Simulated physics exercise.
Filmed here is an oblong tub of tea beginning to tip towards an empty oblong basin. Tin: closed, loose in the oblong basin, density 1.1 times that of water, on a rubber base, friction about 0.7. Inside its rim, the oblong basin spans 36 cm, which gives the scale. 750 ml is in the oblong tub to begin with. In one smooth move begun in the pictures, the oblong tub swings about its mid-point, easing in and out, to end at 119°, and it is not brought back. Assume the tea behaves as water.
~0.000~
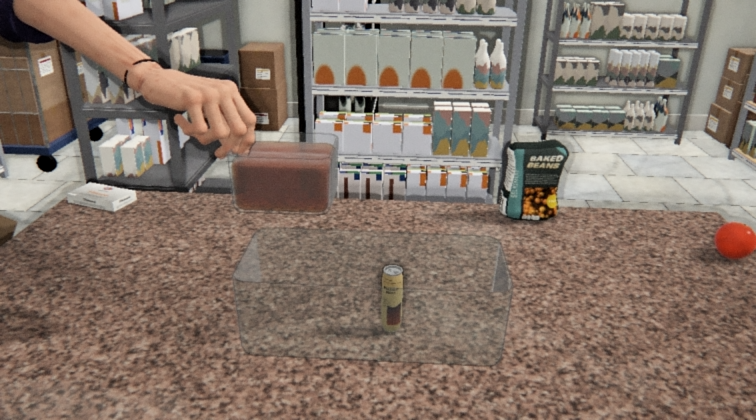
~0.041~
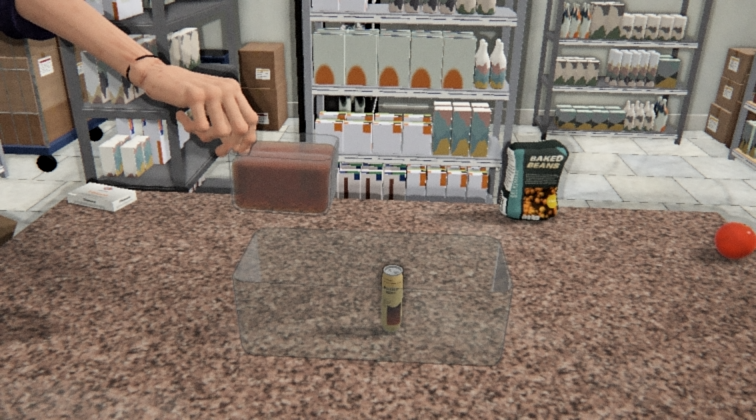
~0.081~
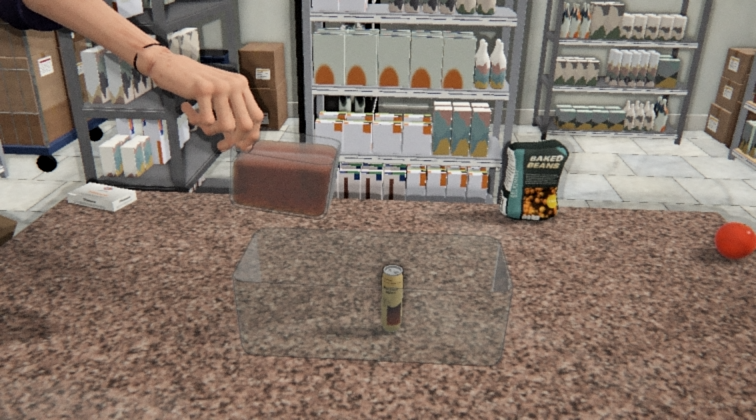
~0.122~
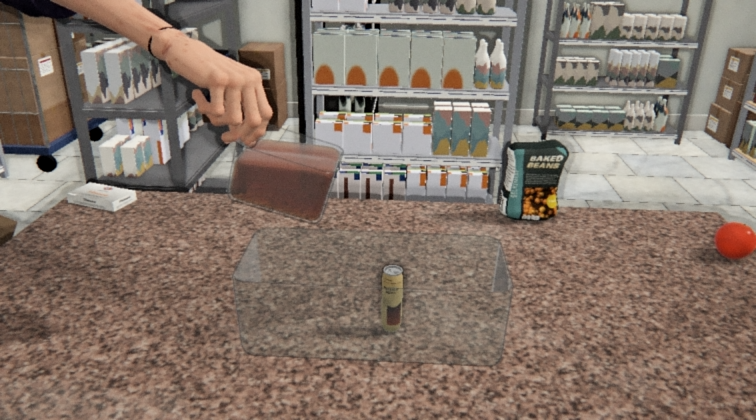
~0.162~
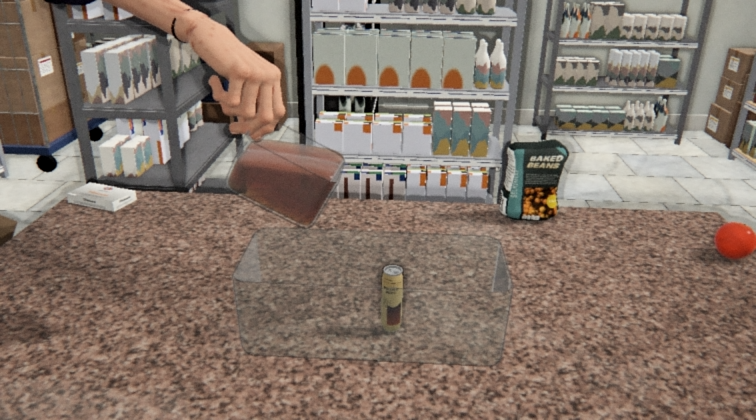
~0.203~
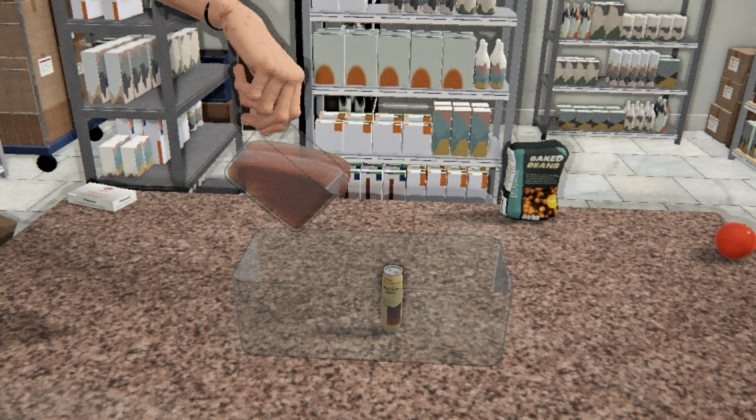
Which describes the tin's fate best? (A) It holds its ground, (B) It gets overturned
The answer is B.
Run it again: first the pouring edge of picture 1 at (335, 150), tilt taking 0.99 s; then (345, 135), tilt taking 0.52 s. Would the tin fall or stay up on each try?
First it stays up; then it goes over.
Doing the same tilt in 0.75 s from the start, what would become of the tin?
Then it falls.
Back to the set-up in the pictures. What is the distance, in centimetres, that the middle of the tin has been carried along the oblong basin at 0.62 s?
The tin is about 4 cm from where it started.
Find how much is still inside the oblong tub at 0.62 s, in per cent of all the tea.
Share remaining: Approx. 1 %.
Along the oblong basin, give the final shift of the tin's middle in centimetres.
Shift of tin centre: Approx. 8.0 cm.
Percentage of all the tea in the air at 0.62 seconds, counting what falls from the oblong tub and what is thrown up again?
Close to 3 per cent.
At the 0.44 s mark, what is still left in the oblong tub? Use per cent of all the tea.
Roughly 14 per cent.
Then, 0.44 s in, the tilt is 114° and 14 per cent is still to pour; the tin stands where it began.
Then, 0.62 s in, the tilt is 119° and 1 per cent is still to pour; the tin leans 19°.
Then, 0.81 s in, the tilt is 119° and 0 per cent is still to pour; the tin lies on its side.
Then, 1.01 s in, the tilt is 119° and 0 per cent is still to pour; the tin lies on its side.
Finally, the tin lies on its side.
